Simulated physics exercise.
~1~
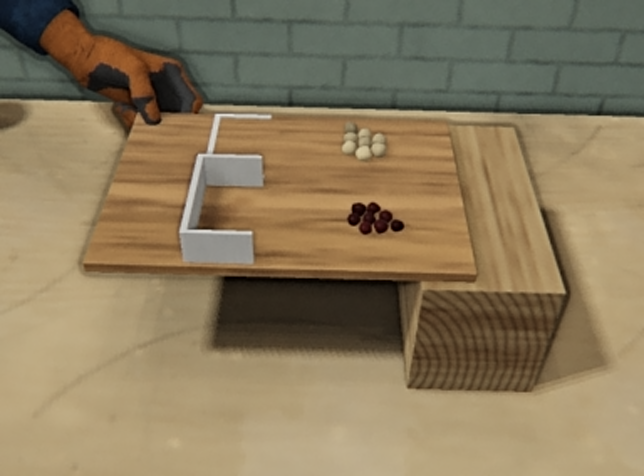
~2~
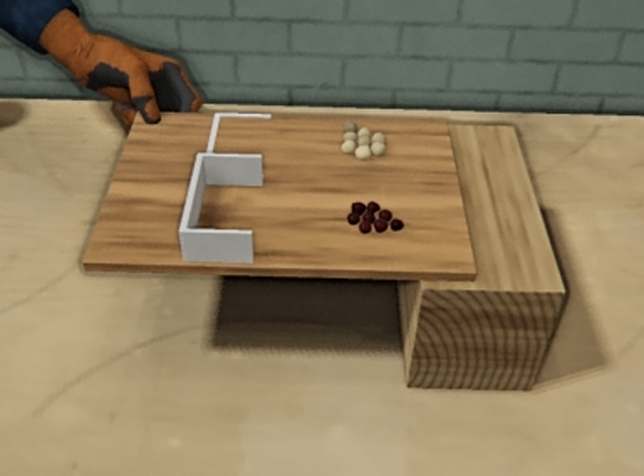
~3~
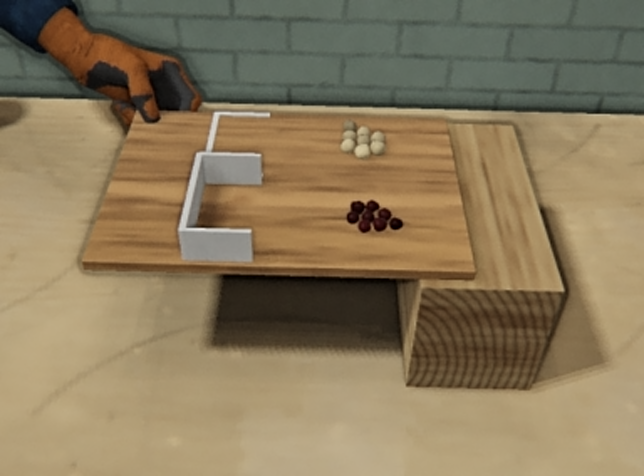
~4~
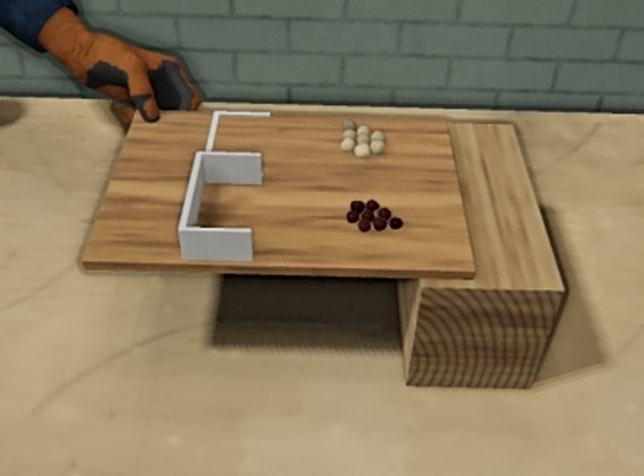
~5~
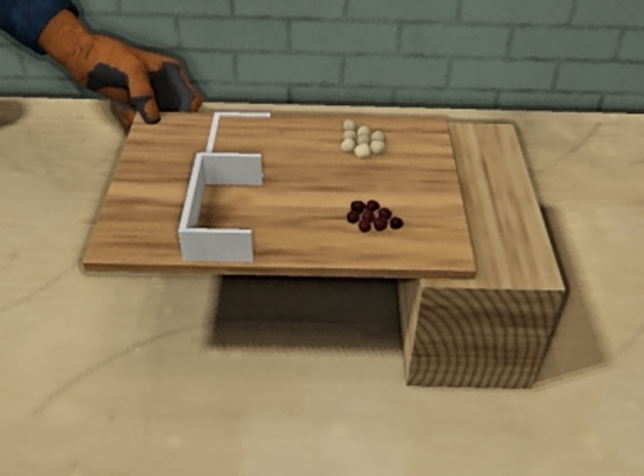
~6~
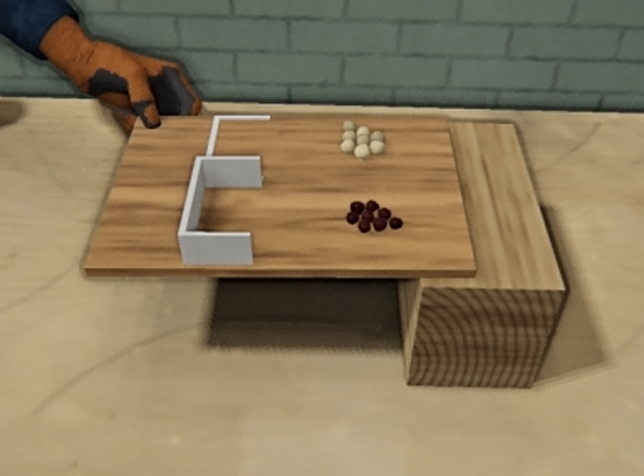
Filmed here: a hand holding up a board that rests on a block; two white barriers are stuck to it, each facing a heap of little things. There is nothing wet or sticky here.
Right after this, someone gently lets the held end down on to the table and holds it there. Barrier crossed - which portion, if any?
My prediction: The front portion fails to clear its barrier. The back portion overcomes its barrier.
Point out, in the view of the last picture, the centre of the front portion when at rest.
Its centre finishes near (230, 279).
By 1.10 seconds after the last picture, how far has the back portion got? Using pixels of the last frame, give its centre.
Its centre sits near (148, 236).
Then, 0.59 s after the last picture, board sloping at 18°; front portion on its way down; back portion on its way down.
Then, 1.10 s after the last picture, board sloping at 29°; front portion has reached its bar; back portion all past its bar.
Then, 1.55 s after the last picture, board resting at 29°; front portion has reached its bar; back portion all past its bar.
At rest, board resting at 29°; front portion gathered behind its bar; back portion all past its bar.
